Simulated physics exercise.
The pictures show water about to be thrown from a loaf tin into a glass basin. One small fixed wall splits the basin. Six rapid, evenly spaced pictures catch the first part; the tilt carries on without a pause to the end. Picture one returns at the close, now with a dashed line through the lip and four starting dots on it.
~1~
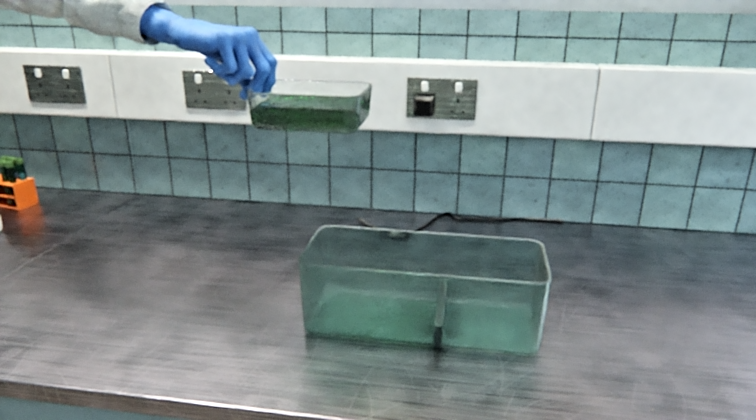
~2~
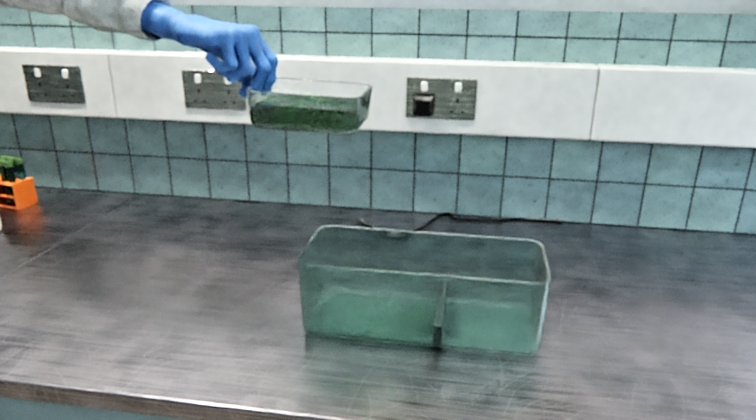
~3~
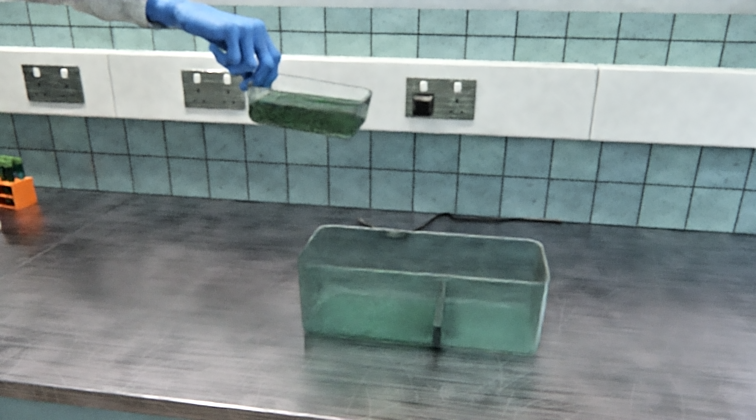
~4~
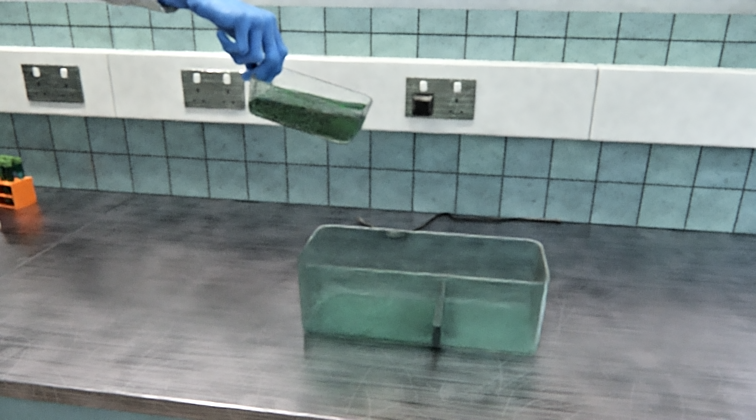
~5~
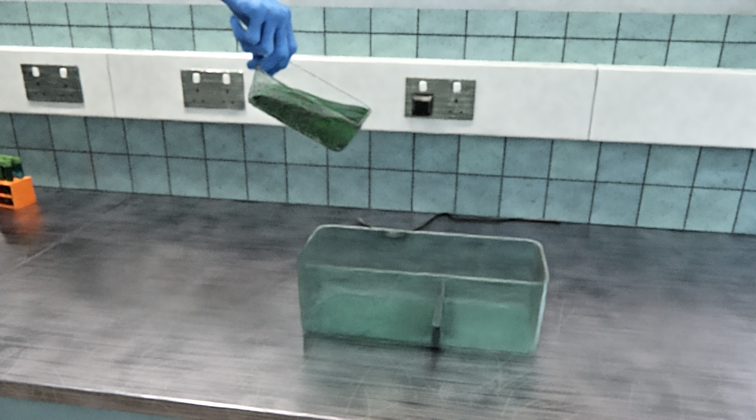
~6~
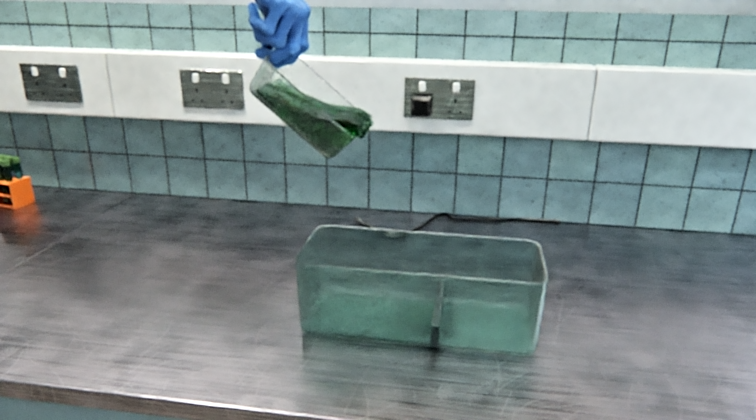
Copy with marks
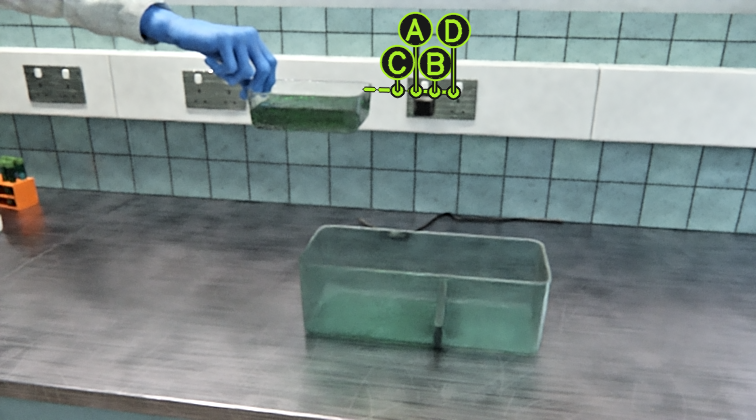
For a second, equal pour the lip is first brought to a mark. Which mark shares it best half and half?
I would pick dot C.
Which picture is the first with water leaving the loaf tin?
In picture 6.
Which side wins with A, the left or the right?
The right one.
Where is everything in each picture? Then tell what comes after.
Upright, lip at (365, 89); basin from (305, 329) to (540, 352); top of the wall at (441, 302); nothing has left yet.
Upright, lip at (365, 91); nothing has left yet.
Tipped about 7°, lip at (366, 96); nothing has left yet.
Tipped about 16°, lip at (366, 104); nothing has left yet.
Tipped about 27°, lip at (365, 115); nothing has left yet.
Tipped about 40°, lip at (361, 127); water is over the lip, down to (366, 130).
On the marked copy, A at (416, 91); B at (434, 91); C at (397, 90); D at (453, 92).
If A is chosen, about 32 % ends left of the wall and 63 % right of it; 5 % is lost outside.
If B is chosen, about 23 % ends left of the wall and 72 % right of it; 5 % is lost outside.
If C is chosen, about 54 % ends left of the wall and 40 % right of it; 6 % is lost outside.
If D is chosen, about 20 % ends left of the wall and 73 % right of it; 7 % is lost outside.
